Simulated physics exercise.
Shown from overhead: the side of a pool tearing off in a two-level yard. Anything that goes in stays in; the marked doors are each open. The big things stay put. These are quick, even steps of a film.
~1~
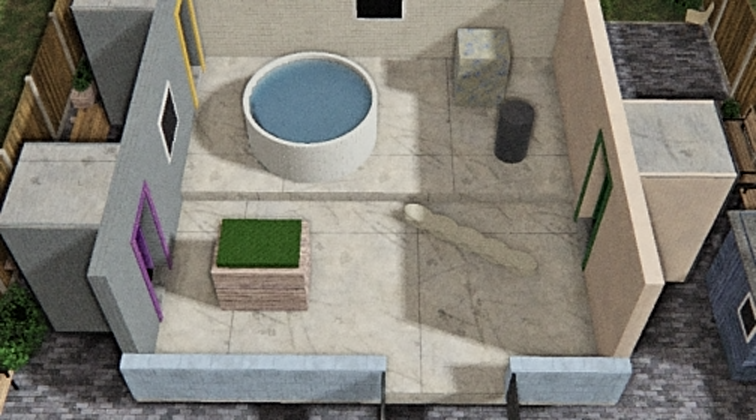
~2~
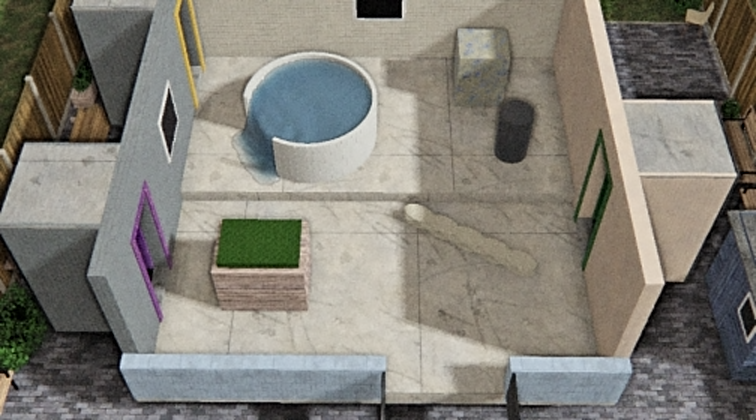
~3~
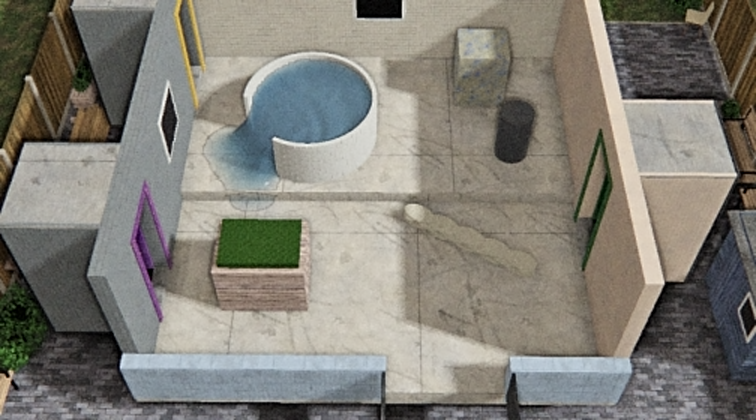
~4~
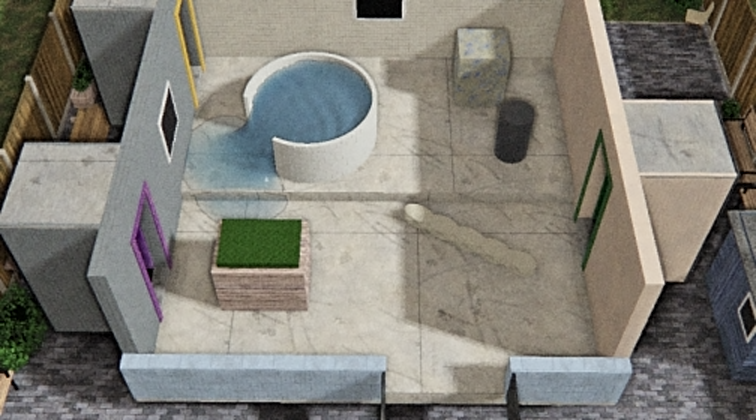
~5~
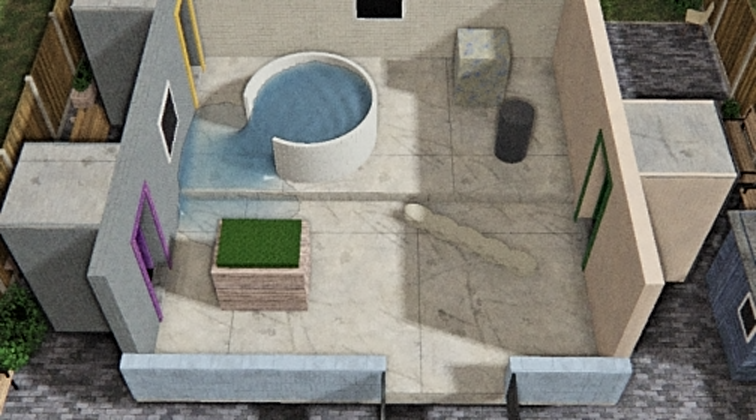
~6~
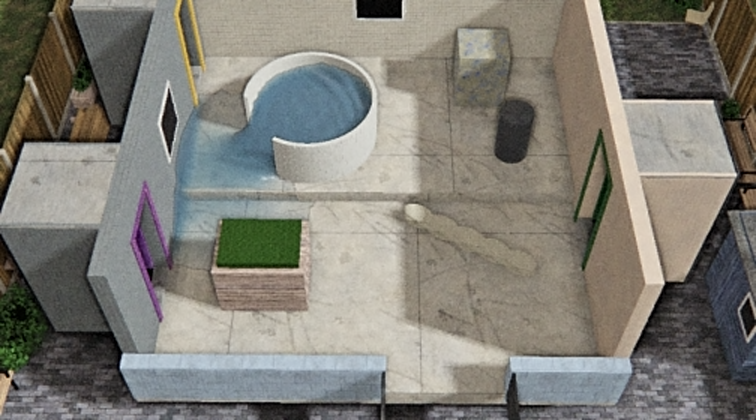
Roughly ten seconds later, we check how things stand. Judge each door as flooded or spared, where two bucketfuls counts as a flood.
The purple door is flooded, the yellow door is spared, the green door is spared.
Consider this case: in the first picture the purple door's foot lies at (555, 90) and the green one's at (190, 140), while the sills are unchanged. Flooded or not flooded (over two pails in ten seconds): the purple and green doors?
So the purple door ends up below and the green door ends up above.
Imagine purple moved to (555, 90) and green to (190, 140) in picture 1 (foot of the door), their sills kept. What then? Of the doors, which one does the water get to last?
Answer: The purple one.
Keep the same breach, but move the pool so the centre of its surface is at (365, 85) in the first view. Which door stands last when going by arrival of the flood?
That is the door marked green.
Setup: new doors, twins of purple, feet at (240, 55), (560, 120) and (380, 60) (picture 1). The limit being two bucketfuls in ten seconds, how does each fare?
Going door by door: The first runs past the limit, the second remains below the limit, the third remains below the limit.
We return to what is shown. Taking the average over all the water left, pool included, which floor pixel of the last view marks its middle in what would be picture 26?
The centre of mass sits at about (274, 210).
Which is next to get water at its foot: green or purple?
The one in purple.
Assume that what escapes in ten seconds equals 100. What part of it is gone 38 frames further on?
Close to 50 per cent, I'd say.
A moment on, water covers 20 % of the floor; the purple door wet at the sill, nothing in, the yellow door wet at the sill, nothing in, the green door not reached.
Next, water covers 30 % of the floor; the purple door under two buckets in, the yellow door wet at the sill, nothing in, the green door not reached.
Then, water covers 60 % of the floor; the purple door over two buckets in, the yellow door wet at the sill, nothing in, the green door not reached.
Later, water covers 85 % of the floor; the purple door far over two buckets in, the yellow door wet at the sill, nothing in, the green door wet at the sill, nothing in.
In the end, water covers 95 % of the floor; the purple door far over two buckets in, the yellow door wet at the sill, nothing in, the green door wet at the sill, nothing in.
